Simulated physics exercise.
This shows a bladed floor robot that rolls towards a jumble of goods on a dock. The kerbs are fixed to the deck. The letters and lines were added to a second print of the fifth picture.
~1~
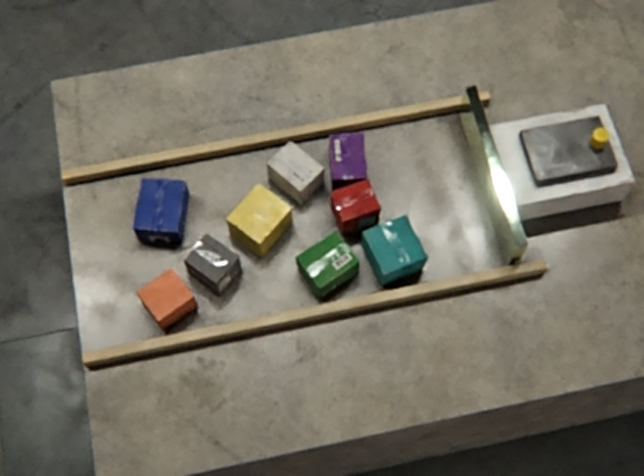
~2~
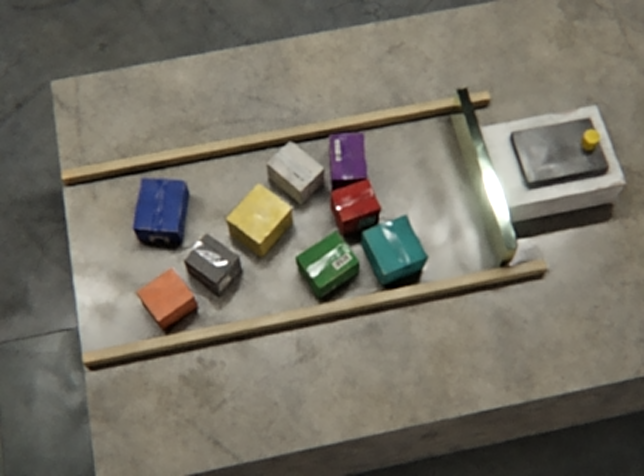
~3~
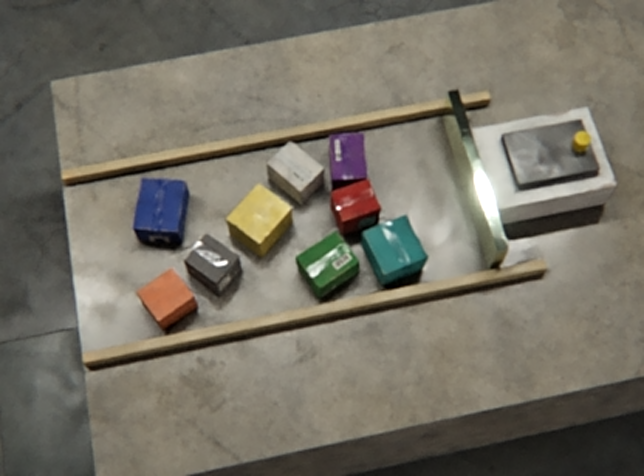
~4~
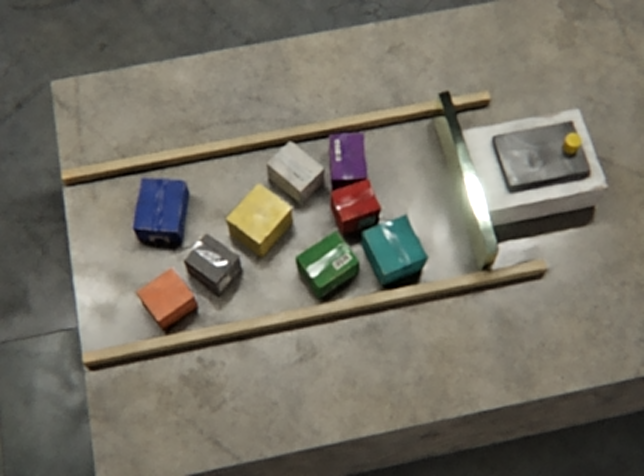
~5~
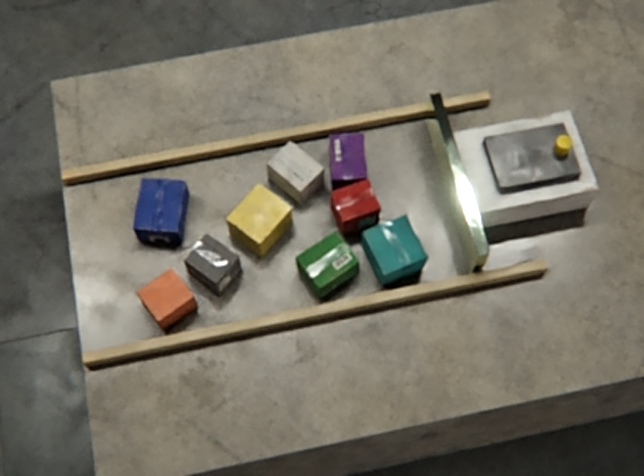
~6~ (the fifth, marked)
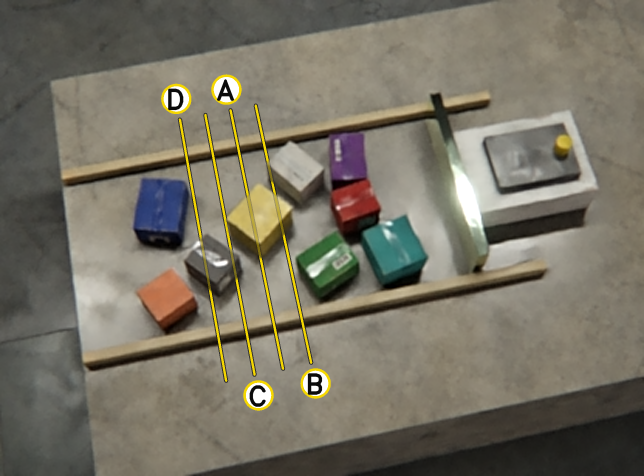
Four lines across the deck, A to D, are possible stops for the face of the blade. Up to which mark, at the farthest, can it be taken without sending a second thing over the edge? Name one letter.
It should halt at D.
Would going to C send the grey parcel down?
No.
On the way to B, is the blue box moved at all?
No.
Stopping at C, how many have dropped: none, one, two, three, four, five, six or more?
In all, none.
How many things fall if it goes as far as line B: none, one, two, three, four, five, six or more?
In all, none.
On the marked copy, A at (255, 232); B at (282, 227); C at (228, 237); D at (202, 242).
Following D. Soon after the start, robot (436, 175); turquoise box (349, 259); green parcel (302, 267).
Later, robot (344, 193); orange crate (141, 312); grey parcel (158, 265).
In the end, robot (271, 207); orange crate (92, 323); grey parcel (92, 273); none fallen.
As for the rest, A is within the limit but short; B is within the limit but short; C is within the limit but short.
